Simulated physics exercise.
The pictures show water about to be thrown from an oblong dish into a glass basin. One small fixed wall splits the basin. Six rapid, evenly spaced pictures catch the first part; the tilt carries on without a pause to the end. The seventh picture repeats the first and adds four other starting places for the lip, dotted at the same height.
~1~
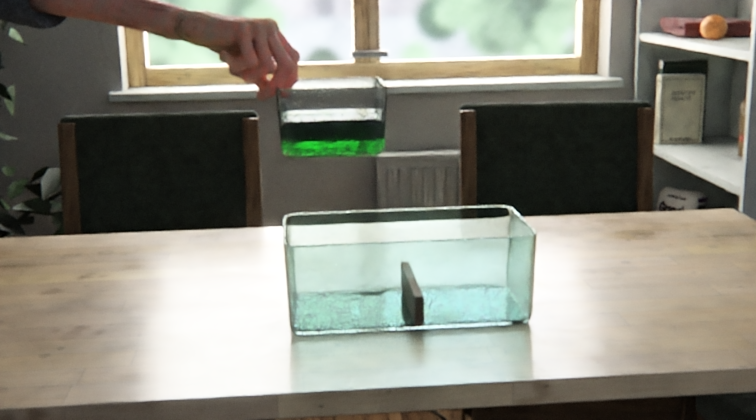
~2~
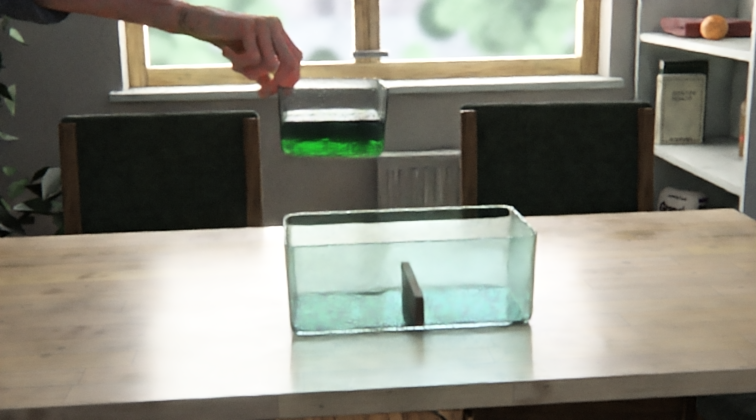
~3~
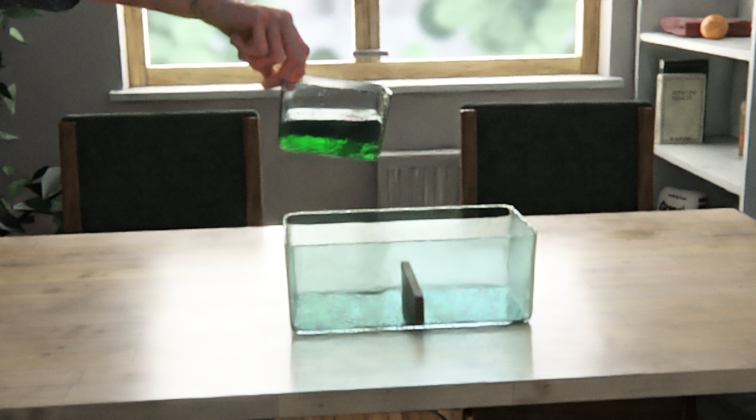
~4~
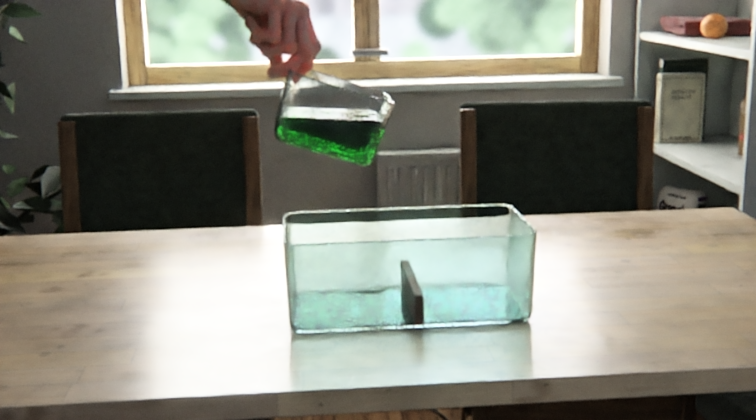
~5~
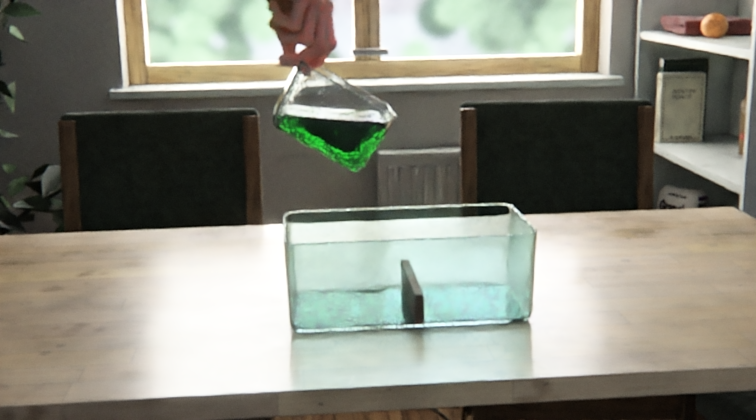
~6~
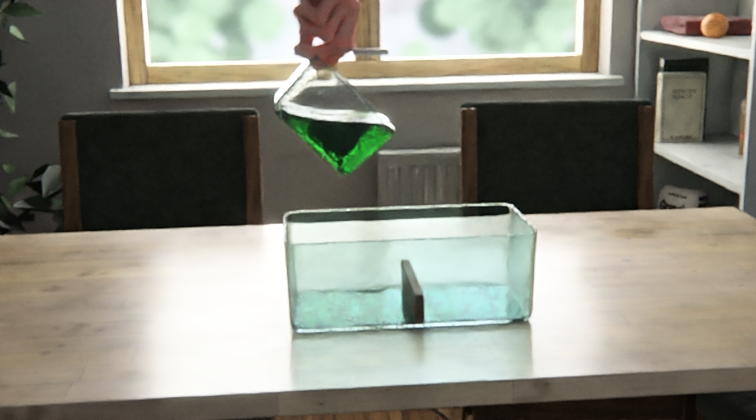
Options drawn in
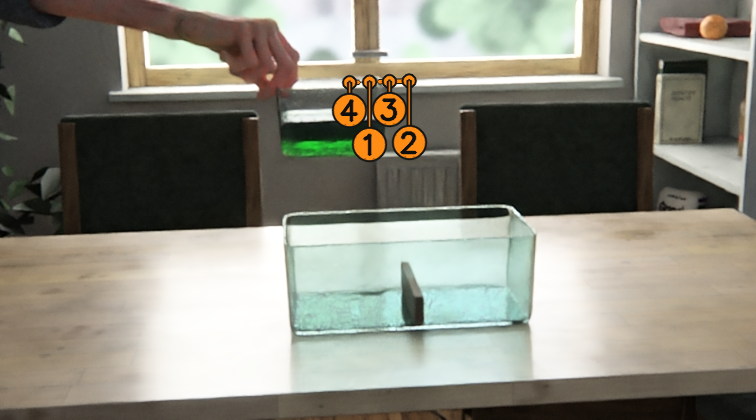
Hand tilting a small clear dish of green liquid further and further above a glass basin with a dark divider.
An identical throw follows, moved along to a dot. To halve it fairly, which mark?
1 beats the others.
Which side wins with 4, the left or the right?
The left side.
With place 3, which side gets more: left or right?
The right one.
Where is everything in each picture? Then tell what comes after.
In the first frame, upright, lip at (381, 81); basin from (290, 333) to (532, 321); top of the wall at (411, 278); nothing has left yet.
In the second frame, tipped about 2°, lip at (383, 83); nothing has left yet.
In the third frame, tipped about 9°, lip at (386, 89); nothing has left yet.
In the fourth frame, tipped about 19°, lip at (389, 98); nothing has left yet.
In the fifth frame, tipped about 31°, lip at (391, 110); nothing has left yet.
In the sixth frame, tipped about 46°, lip at (390, 125); water is over the lip, down to (390, 125).
On the marked copy, 1 at (369, 82); 2 at (409, 80); 3 at (389, 81); 4 at (349, 82).
Choosing 1, about 44 % ends left of the wall and 55 % right of it.
Choosing 2, about 9 % ends left of the wall and 89 % right of it.
Choosing 3, about 11 % ends left of the wall and 87 % right of it.
Choosing 4, about 85 % ends left of the wall and 14 % right of it.
